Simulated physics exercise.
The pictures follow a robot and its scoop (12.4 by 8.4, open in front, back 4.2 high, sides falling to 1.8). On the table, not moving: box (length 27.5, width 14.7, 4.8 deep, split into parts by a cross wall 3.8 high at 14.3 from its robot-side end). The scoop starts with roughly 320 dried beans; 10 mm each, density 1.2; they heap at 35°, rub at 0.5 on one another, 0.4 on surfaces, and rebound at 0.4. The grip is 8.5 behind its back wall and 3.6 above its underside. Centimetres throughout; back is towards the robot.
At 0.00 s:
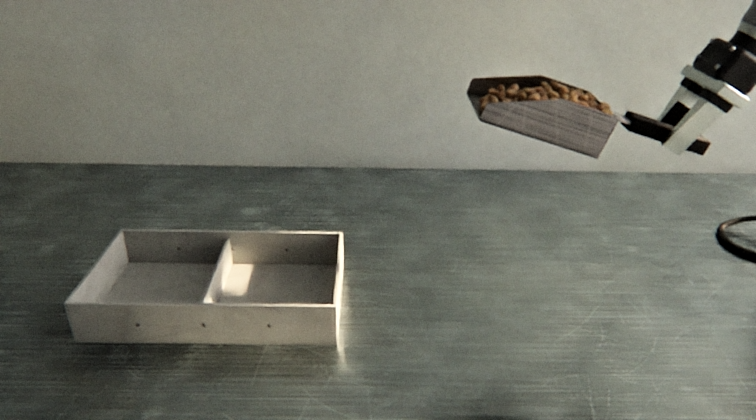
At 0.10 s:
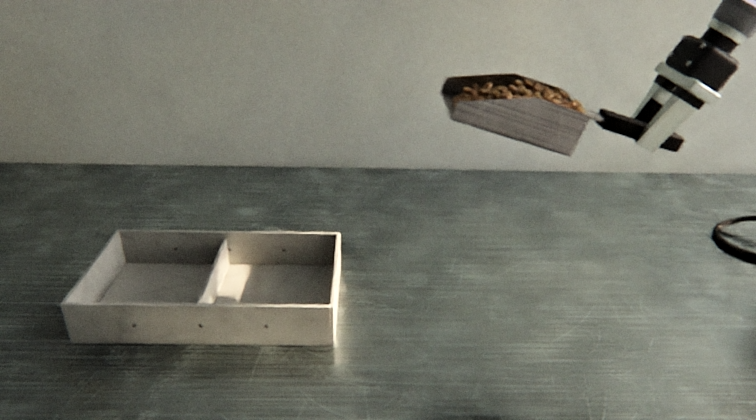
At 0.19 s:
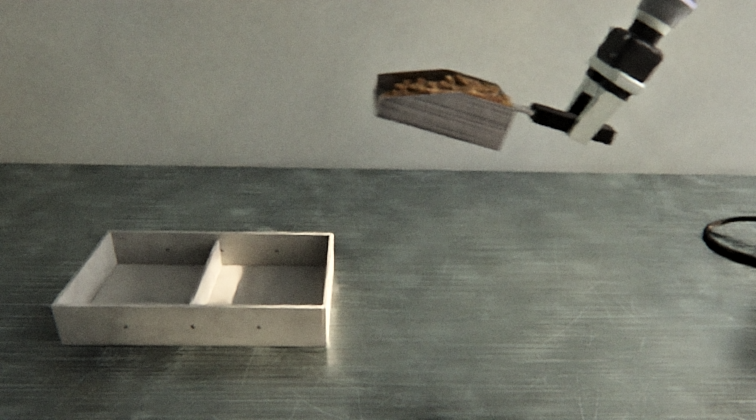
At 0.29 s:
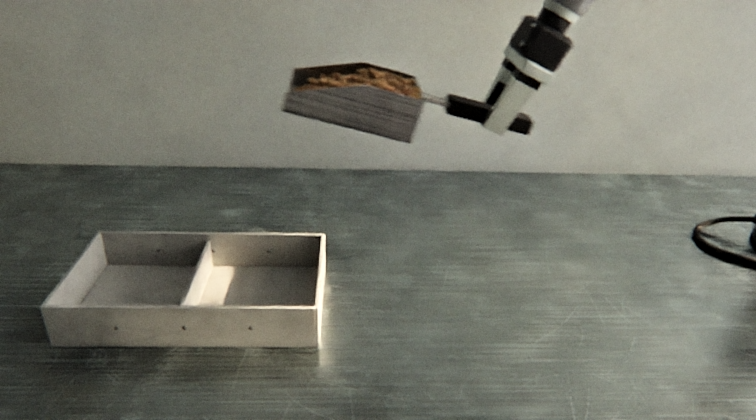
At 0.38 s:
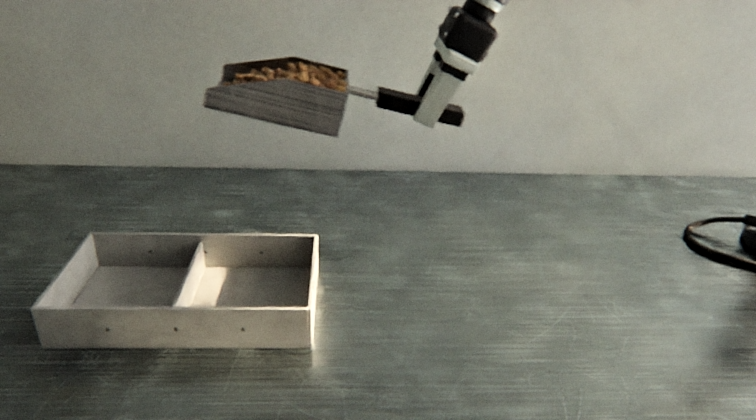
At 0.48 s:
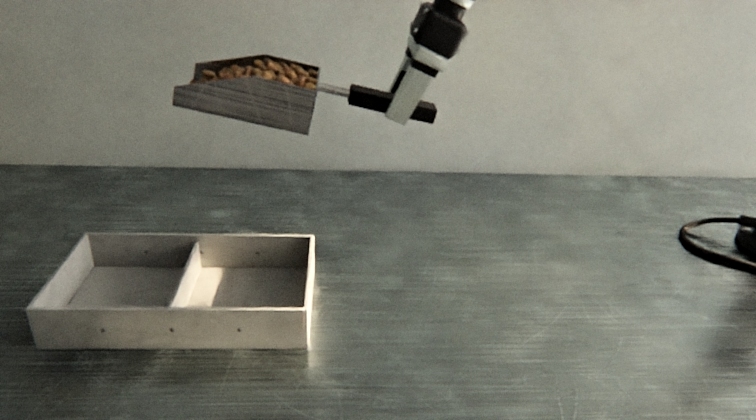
The footage shows a robot arm carrying a metal scoop heaped with brown beans leftward above a dark table, its backward tilt easing slightly, while an open, divided tray sits below on the left side of the tabletop.
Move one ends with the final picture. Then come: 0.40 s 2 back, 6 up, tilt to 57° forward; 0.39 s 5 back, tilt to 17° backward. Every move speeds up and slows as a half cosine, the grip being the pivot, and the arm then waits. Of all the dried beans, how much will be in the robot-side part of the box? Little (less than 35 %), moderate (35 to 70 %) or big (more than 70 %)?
A big share, more than 70 %, ends in the robot-side part of the box.
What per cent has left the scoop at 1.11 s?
About 100 per cent by then.
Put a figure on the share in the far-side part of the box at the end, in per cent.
Some 0 per cent.
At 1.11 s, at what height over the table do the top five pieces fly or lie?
Roughly 8 cm.
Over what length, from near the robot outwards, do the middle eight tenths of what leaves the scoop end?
Some 14 cm.
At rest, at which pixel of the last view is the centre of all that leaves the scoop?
At about (272, 299).
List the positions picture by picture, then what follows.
The scoop floor at (540, 125), tilted 17° backward; upper third of the load around (545, 101), from x 485 to 610, top at y 85; 322 on the scoop, in the first picture.
The scoop floor at (514, 123), tilted 17° backward; upper third of the load around (518, 99), from x 460 to 580, top at y 85, in the second picture.
The scoop floor at (445, 118), tilted 15° backward; upper third of the load around (450, 94), from x 385 to 505, top at y 80, in the third picture.
The scoop floor at (360, 112), tilted 14° backward; upper third of the load around (364, 87), from x 295 to 415, top at y 75, in the fourth picture.
The scoop floor at (289, 107), tilted 12° backward; upper third of the load around (294, 81), from x 215 to 340, top at y 65, in the fifth picture.
The scoop floor at (260, 105), tilted 12° backward; upper third of the load around (264, 79), from x 185 to 310, top at y 65; 322 on the scoop, in the sixth picture.
After 0.80 s, tilted 50° forward, highest piece 21 above the table; 203 on the scoop, 73 in the robot-side part, 46 in flight or on a rim.
After 1.11 s, tilted 9° forward, highest piece 10 above the table; 265 in the robot-side part, 53 on the table or floor, 2 in the far-side part, 2 in flight or on a rim.
After 1.47 s, tilted 17° backward, highest piece 3 above the table; 261 in the robot-side part, 54 on the table or floor, 7 in the far-side part.
After 2.52 s, tilted 17° backward, highest piece 3 above the table; 261 in the robot-side part, 54 on the table or floor, 7 in the far-side part.
In the end, 261 in the robot-side part, 54 on the table or floor, 7 in the far-side part. That is 81 % in the robot-side part of the box.
